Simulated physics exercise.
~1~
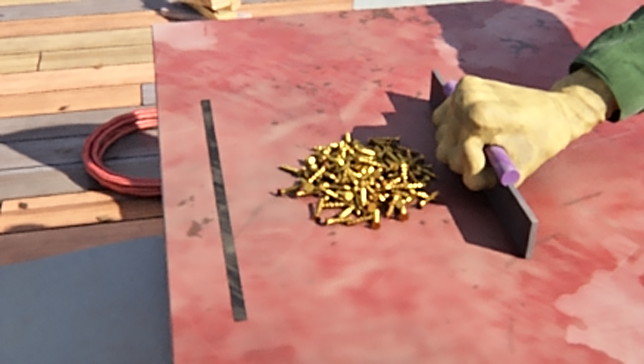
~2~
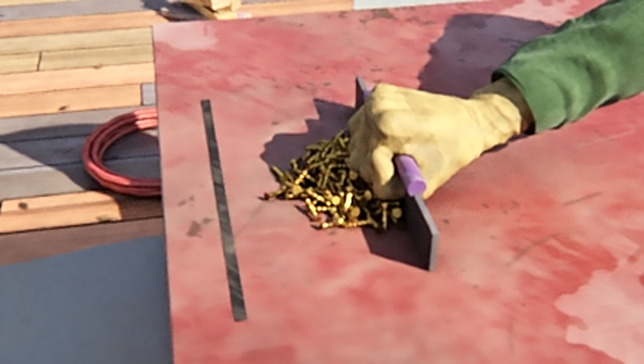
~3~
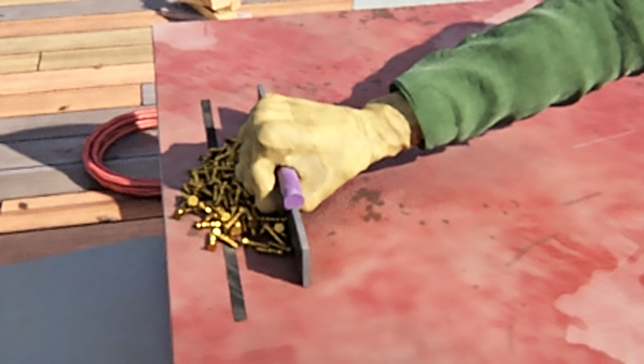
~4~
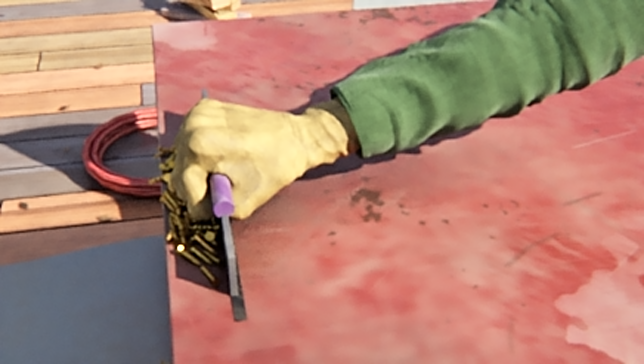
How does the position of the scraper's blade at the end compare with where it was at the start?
At the start the blade stands to the right of the heap, well away from the black tape. By the end it is much further left, at the tape near the table's left edge.
Gloved hand pushing a heap of small brass-coloured pieces left across a red table, scraper reaching the black tape, heap at the edge.
